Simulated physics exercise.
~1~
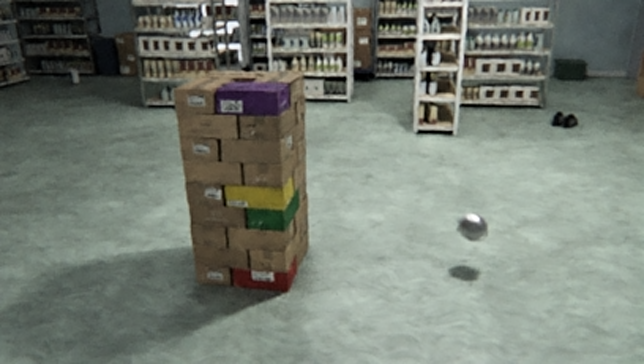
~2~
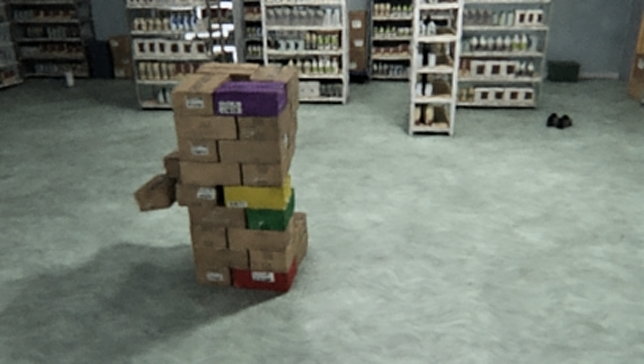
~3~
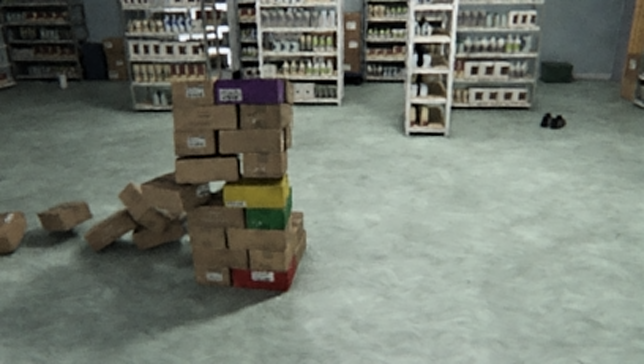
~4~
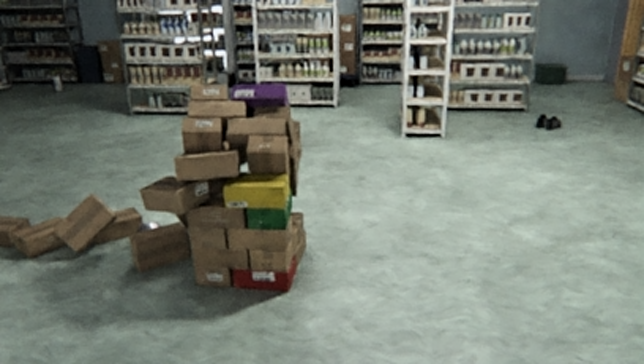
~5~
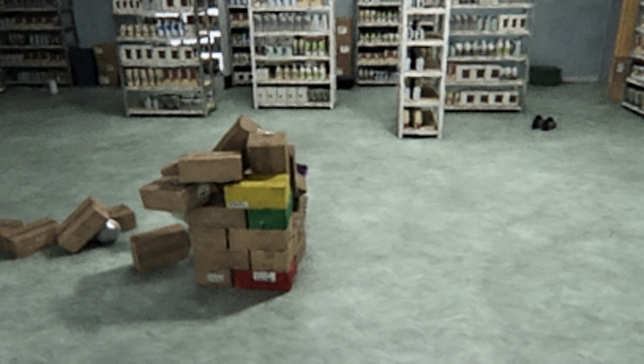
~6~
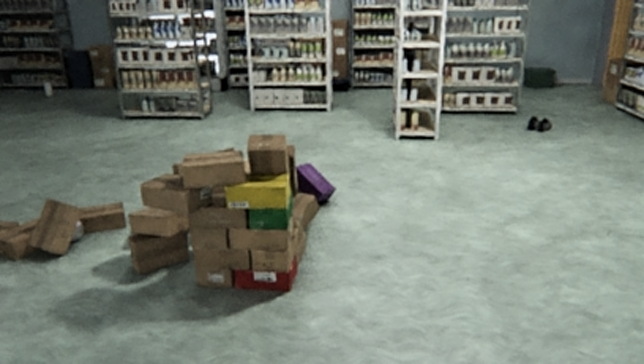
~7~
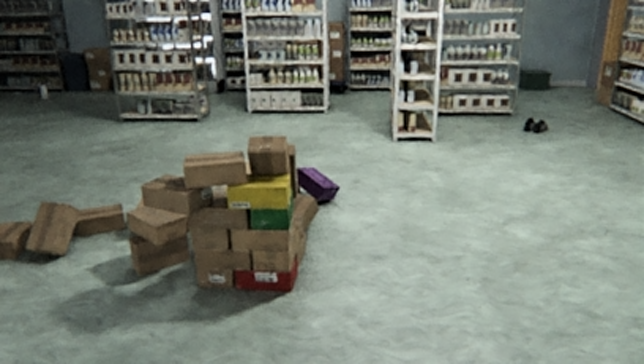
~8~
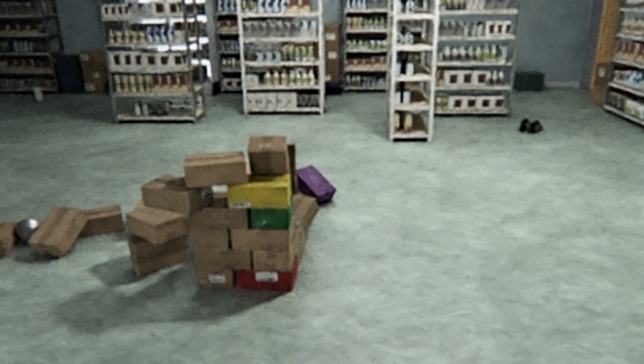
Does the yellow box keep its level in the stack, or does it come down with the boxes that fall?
The yellow box keeps its level, still resting above the green one in the part of the stack that stays standing.
At the start, a tall stack of brown boxes with a few coloured ones stands on a shop-like floor, and a shiny steel ball flies in from the right. The ball goes into the stack, and boxes burst out of its left side at middle height. More boxes spill to the left while the ball comes out low among them. The upper part then sinks and breaks up, and the purple box drops behind and tumbles out to the right. At the end, the lower part still stands with the yellow, green and red boxes in it, as the ball rolls away left past the scattered boxes.
